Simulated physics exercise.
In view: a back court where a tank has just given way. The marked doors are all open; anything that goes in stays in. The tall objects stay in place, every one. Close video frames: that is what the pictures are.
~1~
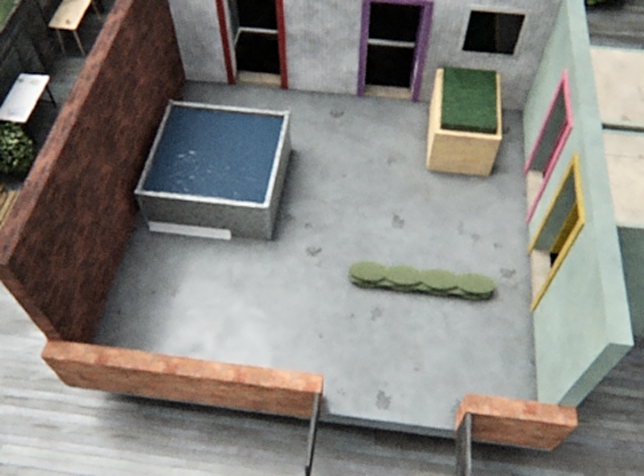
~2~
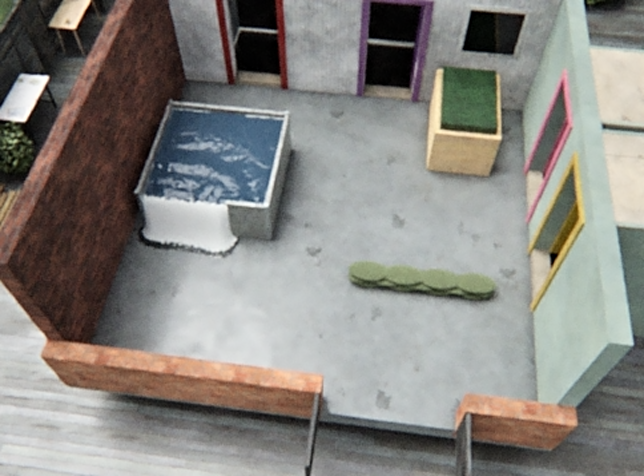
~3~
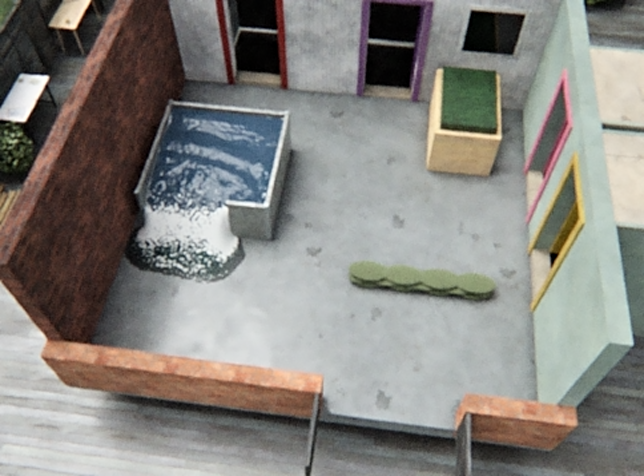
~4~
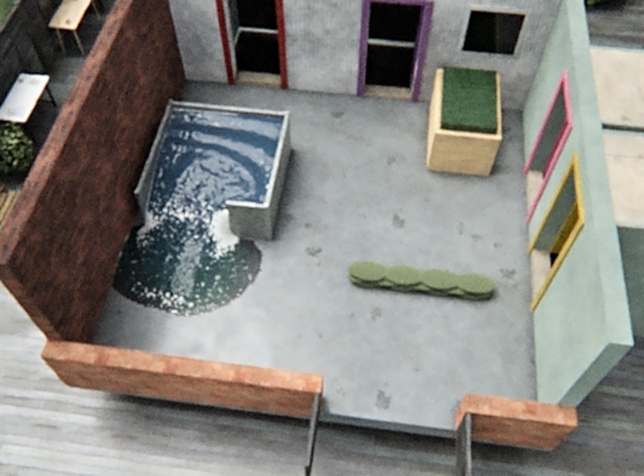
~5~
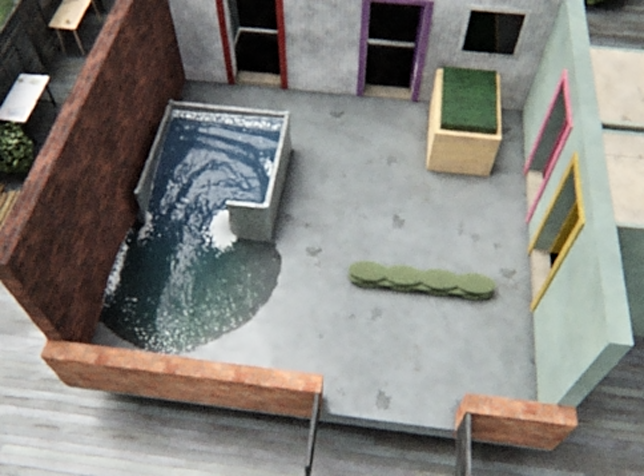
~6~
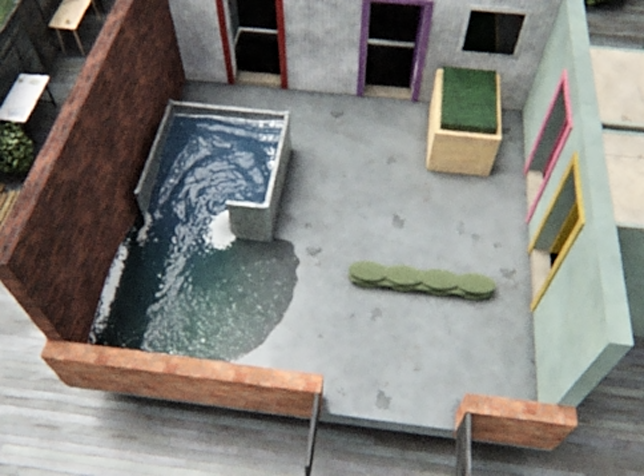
At the start, a square tank of still blue water stands by the brick wall in a walled grey court. Water then bursts white through its front and spreads across the floor in a dark, rippling pool, which widens along the left wall and reaches the low front wall.
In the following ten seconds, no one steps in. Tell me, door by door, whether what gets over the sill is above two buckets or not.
Outcome: Most likely the pink door gets two buckets or less, most likely the purple door gets two buckets or less, most likely the red door gets two buckets or less, most likely the yellow door gets two buckets or less.
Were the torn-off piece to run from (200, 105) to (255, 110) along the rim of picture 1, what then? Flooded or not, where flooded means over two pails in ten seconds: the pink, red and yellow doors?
Door by door - pink doesn't reach it, red tops the limit, yellow doesn't reach it.
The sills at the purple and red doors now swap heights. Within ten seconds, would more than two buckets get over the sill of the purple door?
The purple door remains within bounds, as I see it.
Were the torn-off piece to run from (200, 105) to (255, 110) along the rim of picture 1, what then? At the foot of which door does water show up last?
That one is the yellow door.
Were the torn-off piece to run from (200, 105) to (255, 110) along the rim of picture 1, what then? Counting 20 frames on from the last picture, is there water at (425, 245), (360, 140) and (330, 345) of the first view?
Taking the spots in turn: Swamped, swamped and untouched.
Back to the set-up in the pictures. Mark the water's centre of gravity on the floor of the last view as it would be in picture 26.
Close to pixel (248, 277).
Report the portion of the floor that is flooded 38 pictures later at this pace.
80 %, roughly.
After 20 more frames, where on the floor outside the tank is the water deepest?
My pick is (523, 335).
A moment on, water covers 20 % of the floor; the pink door not reached, the purple door not reached, the red door not reached, the yellow door not reached.
Next, water covers 30 % of the floor; the pink door not reached, the purple door not reached, the red door not reached, the yellow door not reached.
Then, water covers 50 % of the floor; the pink door not reached, the purple door not reached, the red door not reached, the yellow door wet at the sill, nothing in.
Later, water covers 80 % of the floor; the pink door wet at the sill, nothing in, the purple door wet at the sill, nothing in, the red door wet at the sill, nothing in, the yellow door under two buckets in.
In the end, water covers 95 % of the floor; the pink door wet at the sill, nothing in, the purple door under two buckets in, the red door wet at the sill, nothing in, the yellow door under two buckets in.
